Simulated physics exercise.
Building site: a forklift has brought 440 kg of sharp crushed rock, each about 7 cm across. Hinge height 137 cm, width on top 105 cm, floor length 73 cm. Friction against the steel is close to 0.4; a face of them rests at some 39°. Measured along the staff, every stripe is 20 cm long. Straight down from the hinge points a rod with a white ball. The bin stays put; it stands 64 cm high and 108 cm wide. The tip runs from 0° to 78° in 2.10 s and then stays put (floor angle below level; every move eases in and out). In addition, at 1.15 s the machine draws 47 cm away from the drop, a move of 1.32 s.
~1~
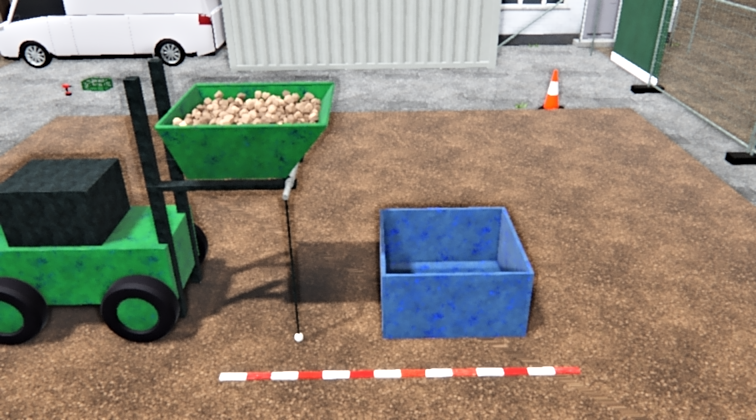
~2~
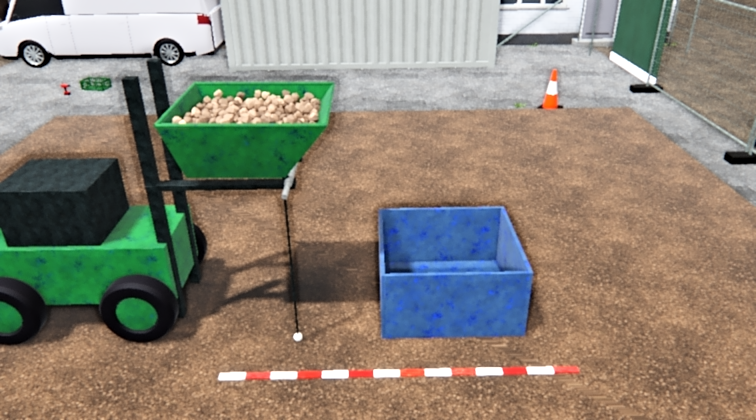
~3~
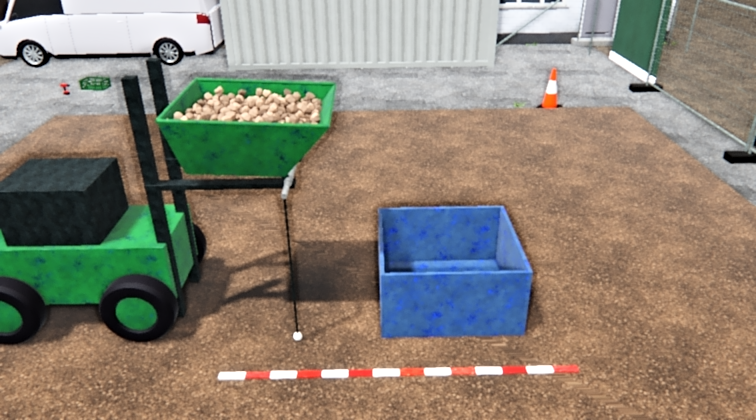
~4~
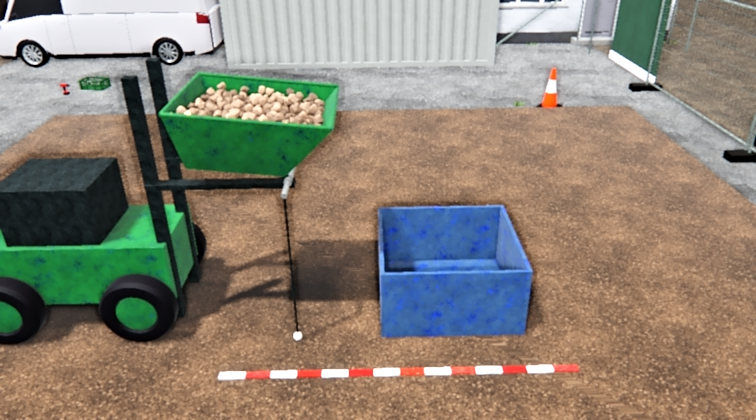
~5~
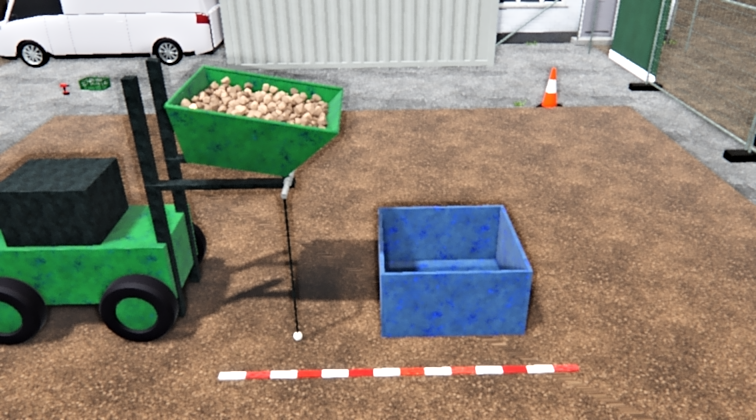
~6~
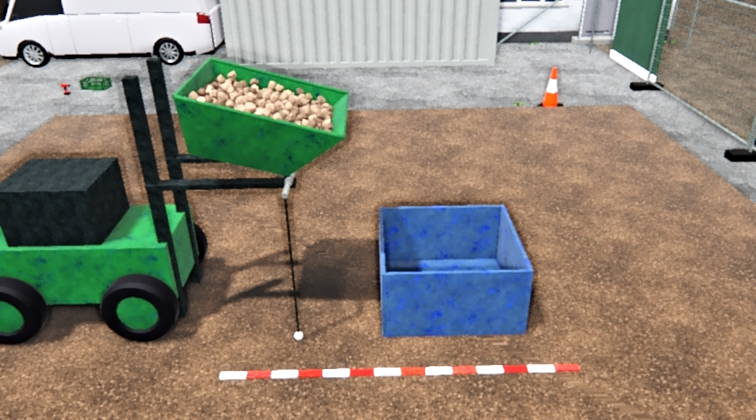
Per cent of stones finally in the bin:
About 10 %.
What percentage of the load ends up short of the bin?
I'd put it at around 90 per cent.
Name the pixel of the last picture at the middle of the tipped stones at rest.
About (355, 291).
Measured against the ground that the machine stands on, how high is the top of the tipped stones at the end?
Result: Near 42 cm above the ground.
A little later the floor is at 66°; 98 % in the tipping skip, 1 % short of the bin; the foremost stones are at (371, 174).
Then the floor is at 78°; 51 % in the tipping skip, 40 % short of the bin, 7 % in the bin, 1 % beside or beyond the bin; the foremost stones are at (447, 274).
Later still the floor is at 78°; 19 % in the tipping skip, 70 % short of the bin, 8 % in the bin, 3 % beside or beyond the bin; the foremost stones are at (501, 284).
In the end the floor is at 78°; 0 % in the tipping skip, 88 % short of the bin, 8 % in the bin, 4 % beside or beyond the bin; the foremost stones are at (504, 289).
